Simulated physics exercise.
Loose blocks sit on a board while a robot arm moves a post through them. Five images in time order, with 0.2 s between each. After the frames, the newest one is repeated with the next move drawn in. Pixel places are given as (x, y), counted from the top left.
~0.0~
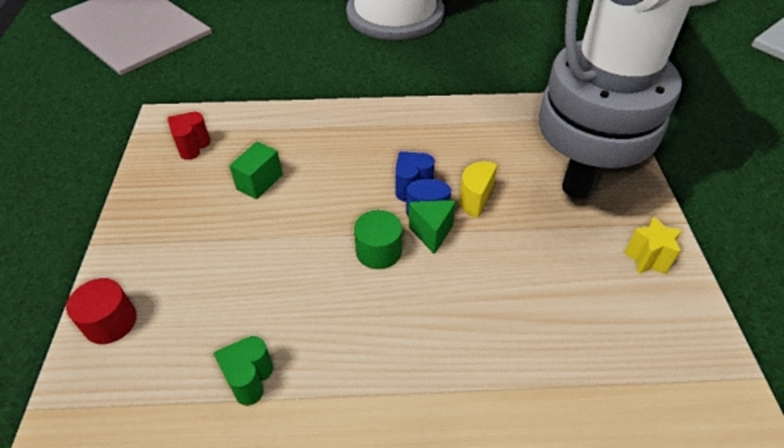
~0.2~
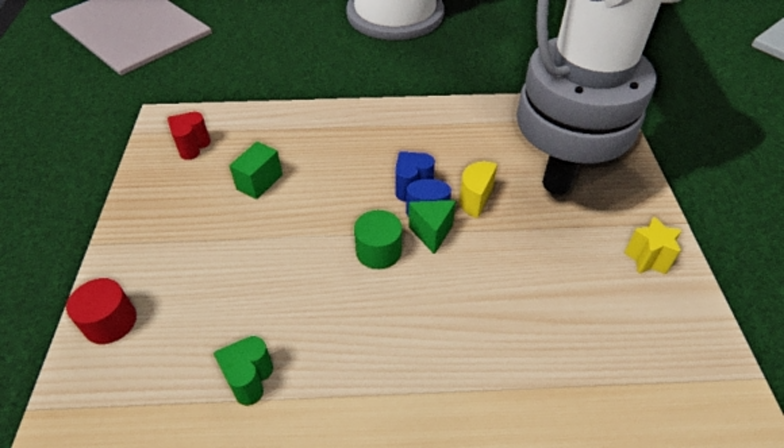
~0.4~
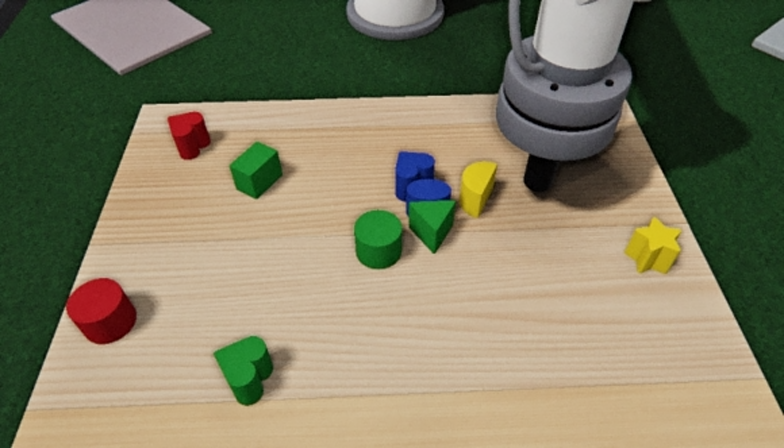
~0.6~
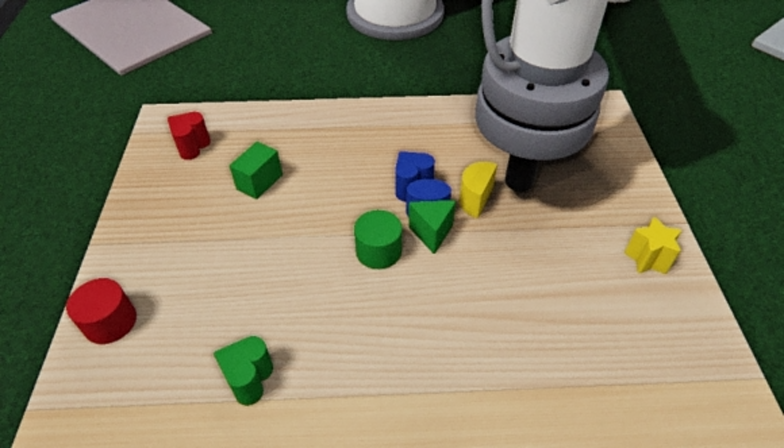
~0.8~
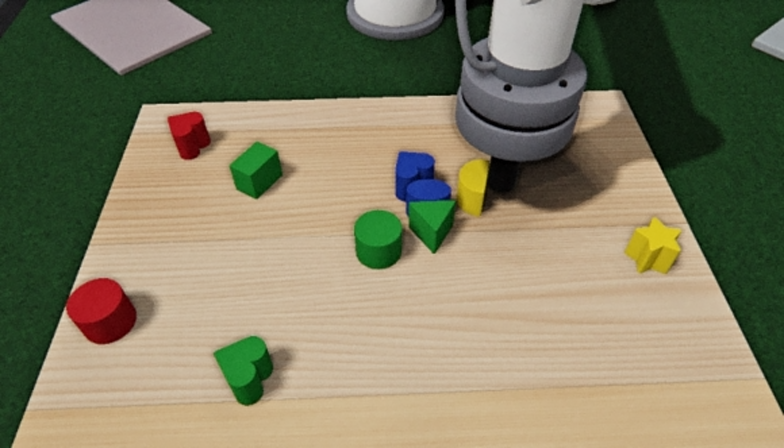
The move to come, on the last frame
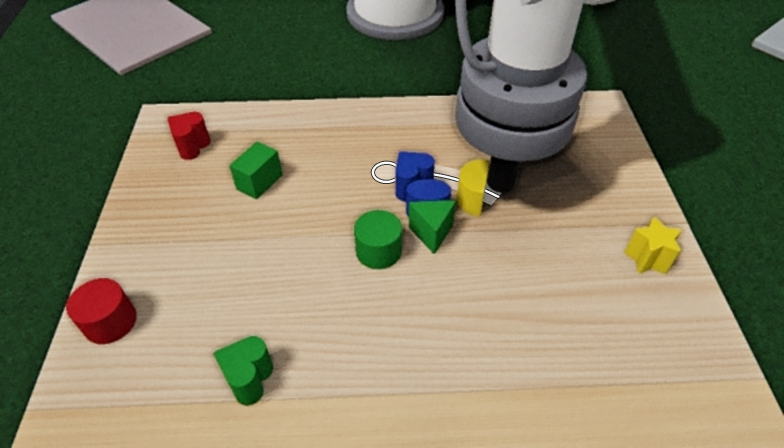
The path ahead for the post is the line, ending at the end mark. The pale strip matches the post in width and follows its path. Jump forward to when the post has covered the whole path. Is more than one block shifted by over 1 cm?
The answer is yes.
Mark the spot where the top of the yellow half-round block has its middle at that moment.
I'd expect the centre of its top face to be at (449, 172).
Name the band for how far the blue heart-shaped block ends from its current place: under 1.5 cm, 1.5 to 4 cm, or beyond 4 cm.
Offset: 1.5 to 4 cm.
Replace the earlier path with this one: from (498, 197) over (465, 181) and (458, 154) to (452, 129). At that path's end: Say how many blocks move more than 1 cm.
Only one of them.
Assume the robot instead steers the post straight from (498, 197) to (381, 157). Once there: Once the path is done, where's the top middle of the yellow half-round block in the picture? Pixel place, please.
Its top middle is near (442, 173).
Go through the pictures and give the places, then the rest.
Post's lower end (576, 190); blue heart-shaped block (413, 163); blue oval (429, 189); yellow half-round block (479, 175), in the first picture.
Post (556, 186); blocks still, in the second picture.
Post (537, 183); blocks still, in the third picture.
Post (519, 183); blocks still, in the fourth picture.
Post (501, 184); blue heart-shaped block (413, 163); blue oval (429, 189); yellow half-round block (475, 174), in the fifth picture.
Drawn move, from (498, 197) through (463, 182) and (425, 173) to (387, 172).
What follows on the original path. One third of the way, post (463, 168); yellow half-round block (452, 172), turned 60° anticlockwise.
Two thirds of the way, post (425, 160); blue heart-shaped block (402, 165), turned 10° clockwise; yellow half-round block (449, 172), turned 80° anticlockwise.
At the end, post (386, 159); blue heart-shaped block (396, 169); blue oval still; yellow half-round block (449, 172), turned 80° anticlockwise.
